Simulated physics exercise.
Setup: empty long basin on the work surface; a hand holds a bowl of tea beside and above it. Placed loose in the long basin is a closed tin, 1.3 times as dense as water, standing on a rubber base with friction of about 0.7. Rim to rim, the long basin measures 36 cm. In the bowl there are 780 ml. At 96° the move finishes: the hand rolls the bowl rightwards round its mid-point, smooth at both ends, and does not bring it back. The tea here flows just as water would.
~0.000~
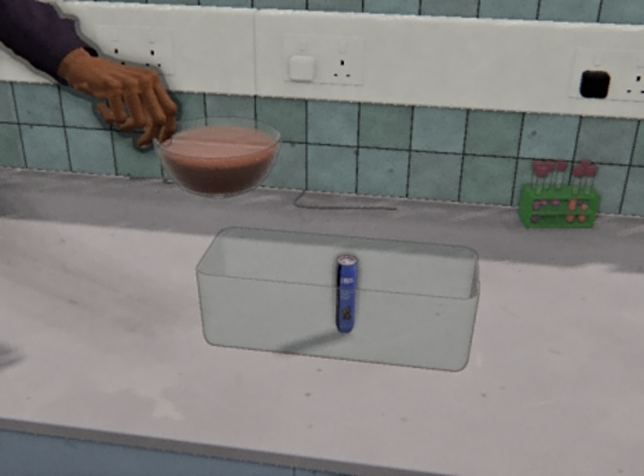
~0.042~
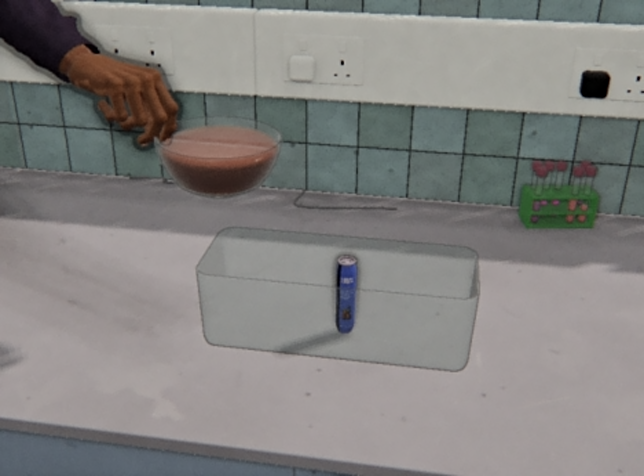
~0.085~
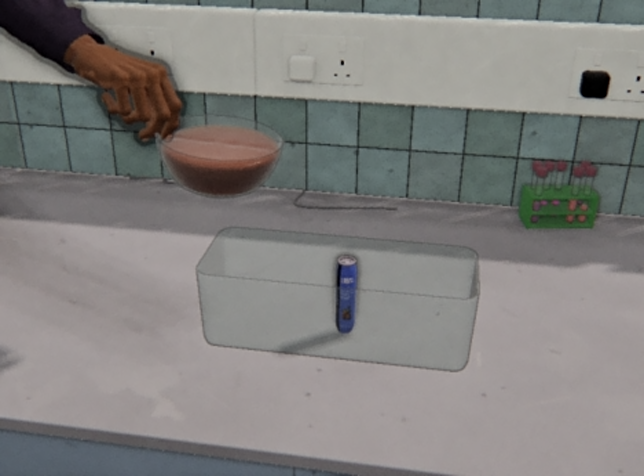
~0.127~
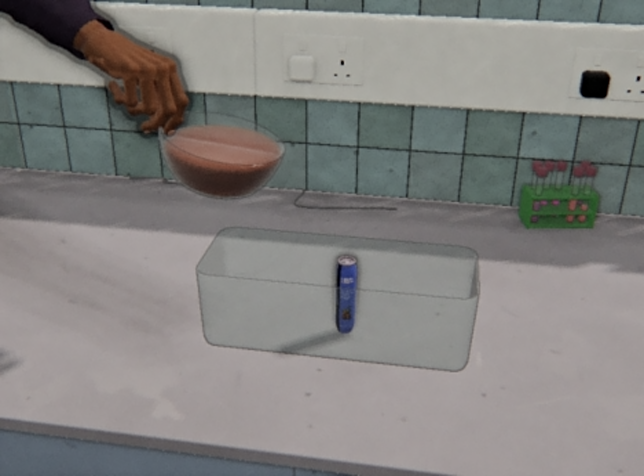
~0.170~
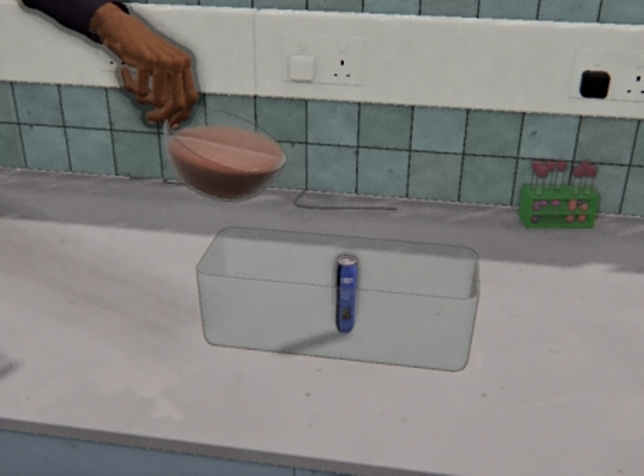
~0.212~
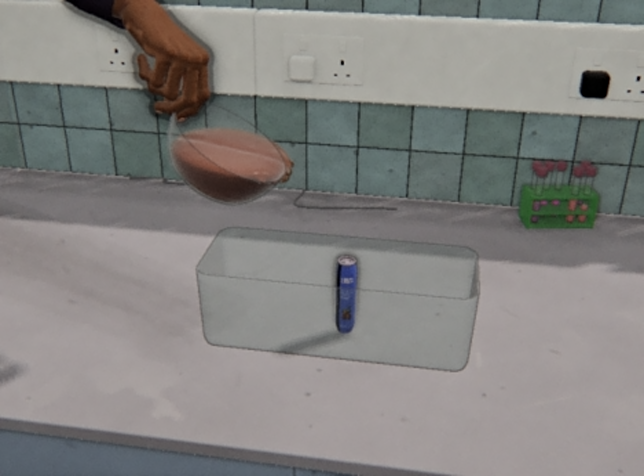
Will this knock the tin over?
Tipped over.
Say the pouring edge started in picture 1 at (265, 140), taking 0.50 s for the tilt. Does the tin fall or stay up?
Result: Tin upright.
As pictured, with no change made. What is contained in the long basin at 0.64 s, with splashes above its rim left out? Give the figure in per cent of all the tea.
94 per cent or thereabouts.
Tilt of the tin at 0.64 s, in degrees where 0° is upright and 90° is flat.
Measured tilt, approx.: 15 degrees.
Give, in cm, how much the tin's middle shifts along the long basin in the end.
Looks like roughly 8.0 cm in total.
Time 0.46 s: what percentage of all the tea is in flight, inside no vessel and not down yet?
Around 40 in a hundred.
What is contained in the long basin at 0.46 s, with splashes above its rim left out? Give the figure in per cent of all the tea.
Close to 44 in a hundred.
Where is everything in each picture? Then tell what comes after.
In the first frame, it leans 0°; its right rim is at (279, 142); the tea meets the walls at (163, 139) and (278, 147); the long basin's rim runs from (209, 250) to (478, 274); the tin's top is at (347, 264).
In the second frame, it leans 1°; its right rim is at (280, 143); the tea meets the walls at (164, 139) and (278, 148).
In the third frame, it leans 6°; its right rim is at (282, 148); the tea meets the walls at (165, 136) and (280, 150).
In the fourth frame, it leans 13°; its right rim is at (283, 155); the tea meets the walls at (168, 135) and (282, 153).
In the fifth frame, it leans 22°; its right rim is at (284, 165); the tea meets the walls at (172, 134) and (286, 160); 1 per cent is over the edge.
In the sixth frame, it leans 32°; its right rim is at (283, 177); the tea meets the walls at (175, 137) and (279, 164); 6 per cent is over the edge.
By 0.46 s the tilt is 91° and 14 per cent is still to pour; the tin stands where it began.
By 0.64 s the tilt is 96° and 1 per cent is still to pour; the tin leans 13°.
By 0.83 s the tilt is 96° and 0 per cent is still to pour; the tin leans 47°.
By 1.04 s the tilt is 96° and 0 per cent is still to pour; the tin lies on its side.
At rest the tin lies on its side.
